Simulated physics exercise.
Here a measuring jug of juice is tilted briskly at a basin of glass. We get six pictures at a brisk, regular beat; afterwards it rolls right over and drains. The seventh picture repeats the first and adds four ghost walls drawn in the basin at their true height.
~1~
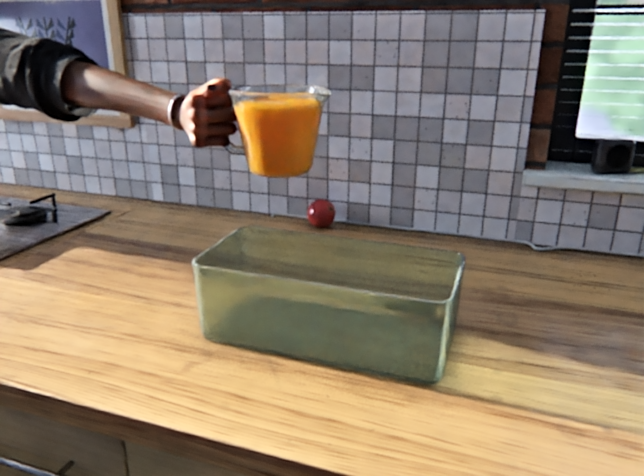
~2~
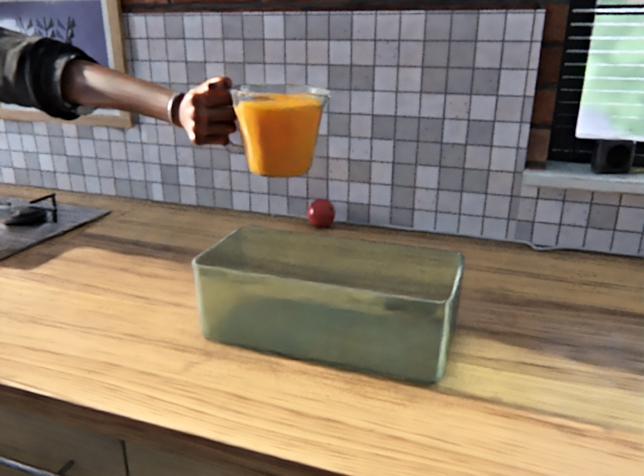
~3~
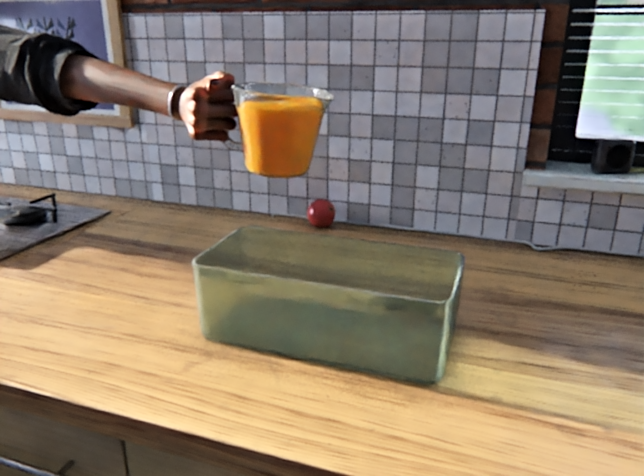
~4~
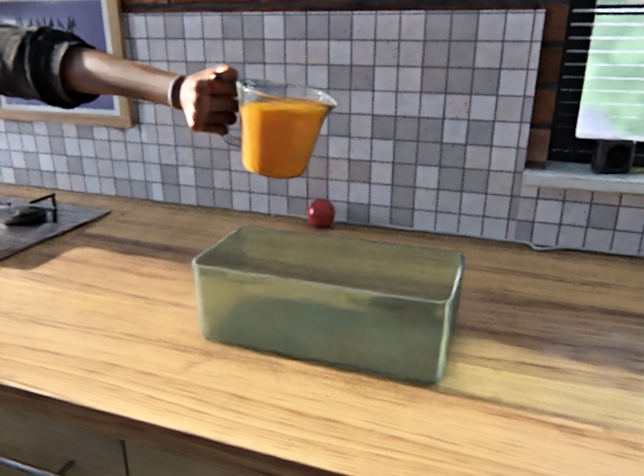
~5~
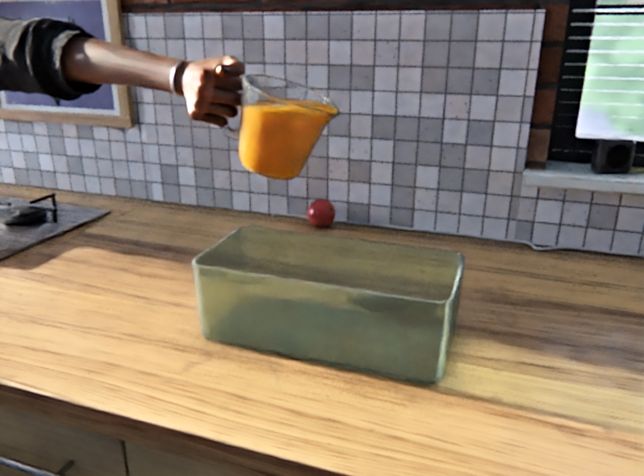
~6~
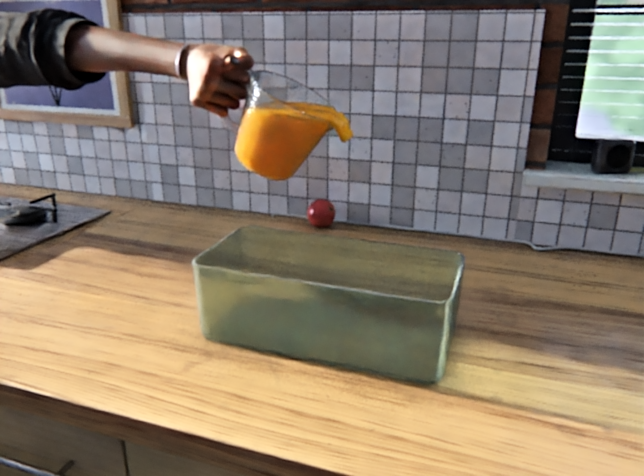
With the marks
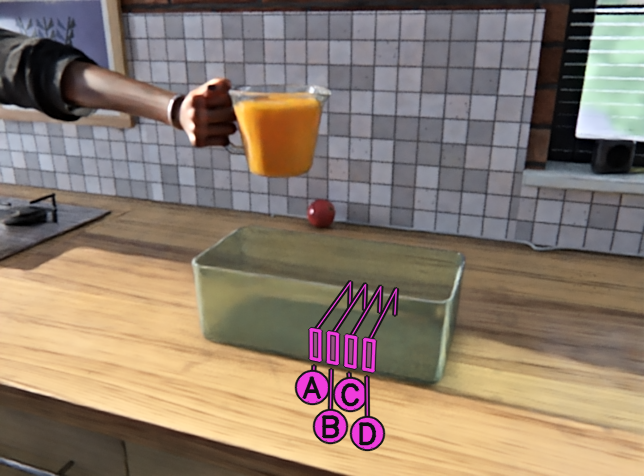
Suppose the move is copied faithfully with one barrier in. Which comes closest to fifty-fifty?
Place D does it best.
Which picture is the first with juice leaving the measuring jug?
In picture 6.
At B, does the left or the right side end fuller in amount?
The right one.
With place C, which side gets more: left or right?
The right side.
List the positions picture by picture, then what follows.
The first picture shows upright, lip at (329, 94); basin from (204, 334) to (443, 382); nothing has left yet.
The second picture shows upright, lip at (329, 95); nothing has left yet.
The third picture shows tipped about 5°, lip at (331, 99); nothing has left yet.
The fourth picture shows tipped about 11°, lip at (334, 105); nothing has left yet.
The fifth picture shows tipped about 18°, lip at (337, 114); nothing has left yet.
The sixth picture shows tipped about 28°, lip at (340, 125); juice is over the lip, down to (344, 139).
In magenta, A at (313, 366); B at (331, 369); C at (348, 373); D at (366, 376).
Choosing A, about 3 % ends left of the wall and 96 % right of it.
Choosing B, about 7 % ends left of the wall and 92 % right of it.
Choosing C, about 22 % ends left of the wall and 77 % right of it.
Choosing D, about 48 % ends left of the wall and 51 % right of it.
